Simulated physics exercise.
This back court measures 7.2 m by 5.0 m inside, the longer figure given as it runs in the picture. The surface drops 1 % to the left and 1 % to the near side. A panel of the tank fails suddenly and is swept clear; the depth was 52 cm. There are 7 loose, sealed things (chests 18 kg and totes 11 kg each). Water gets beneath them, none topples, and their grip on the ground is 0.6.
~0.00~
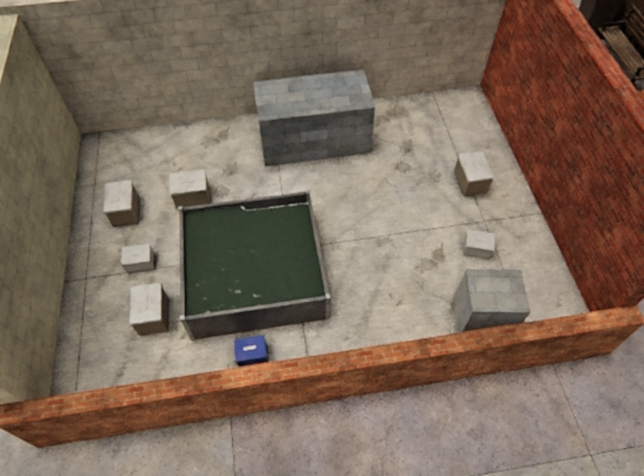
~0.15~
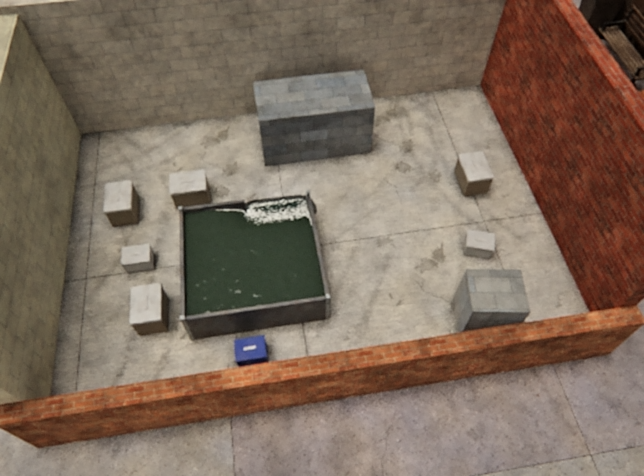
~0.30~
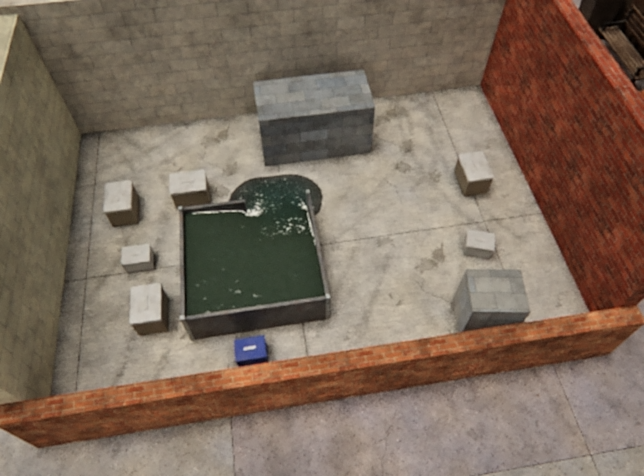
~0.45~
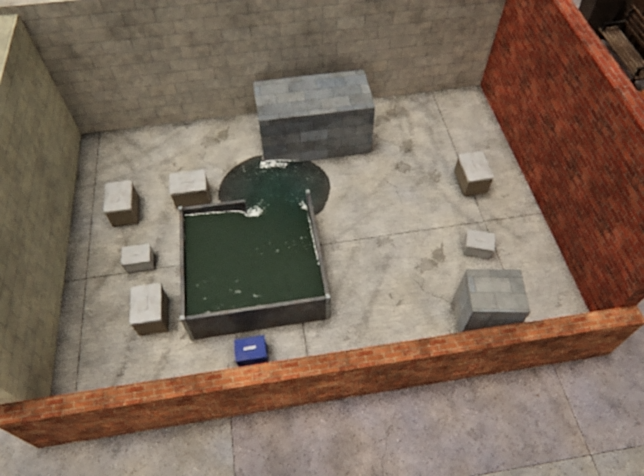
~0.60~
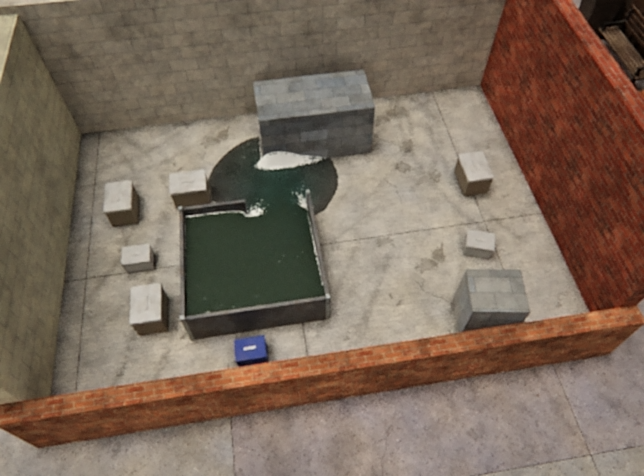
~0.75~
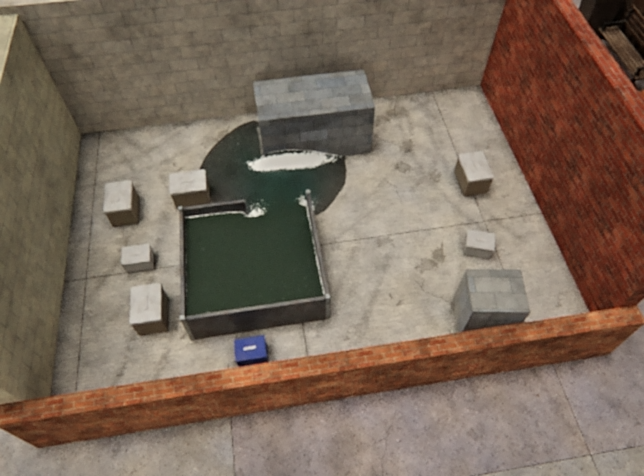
In a walled court, water poured out through the back side of a square tank and spread over the floor around the big grey block, while the blue box and the other boxes stayed put.
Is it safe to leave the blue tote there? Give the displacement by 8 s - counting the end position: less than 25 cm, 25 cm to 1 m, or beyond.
Blue tote holds its place.
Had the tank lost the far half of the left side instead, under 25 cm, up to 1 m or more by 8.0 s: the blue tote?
Then the blue tote ends far away.
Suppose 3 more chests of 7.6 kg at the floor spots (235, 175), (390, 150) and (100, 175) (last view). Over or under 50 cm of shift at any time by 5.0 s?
In turn: Past it, more, over.
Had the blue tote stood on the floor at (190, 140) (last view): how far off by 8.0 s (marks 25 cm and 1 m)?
It ends far away.
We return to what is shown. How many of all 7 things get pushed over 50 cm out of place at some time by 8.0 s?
1 of them.
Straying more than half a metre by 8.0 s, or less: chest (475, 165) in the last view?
It is over.
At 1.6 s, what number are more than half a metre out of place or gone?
By then 0.
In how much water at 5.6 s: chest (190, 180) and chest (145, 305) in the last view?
Roughly 2 and 1 cm.
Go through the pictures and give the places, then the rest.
In the first frame, the blue tote at (250, 348) rests on the ground; 3.1 m2 under water; 0 of 7 have shifted.
In the second frame, the blue tote at (250, 348) rests on the ground; water covers 3.6 m2; 0 of 7 have shifted.
In the third frame, the blue tote at (250, 348) rests on the ground; water covers 4.2 m2; 0 of 7 have shifted.
In the fourth frame, the blue tote at (250, 348) rests on the ground; water covers 4.9 m2; 0 of 7 have shifted.
In the fifth frame, the blue tote at (250, 348), on the bottom; 5.4 m2 under water; 0 of 7 have shifted.
In the sixth frame, the blue tote at (250, 348), on the bottom; 6.0 m2 under water; 0 of 7 have shifted.
After 1.6 s the blue tote is near (250, 348), 0.0 m from its start, aground; 0 afloat.
After 3.6 s the blue tote is near (250, 348), 0.0 m from its start, aground; 0 afloat.
After 5.6 s the blue tote is near (250, 348), 0.0 m from its start, aground; 0 afloat.
After 8.0 s the blue tote is near (250, 348), 0.0 m from its start, aground; 0 afloat.
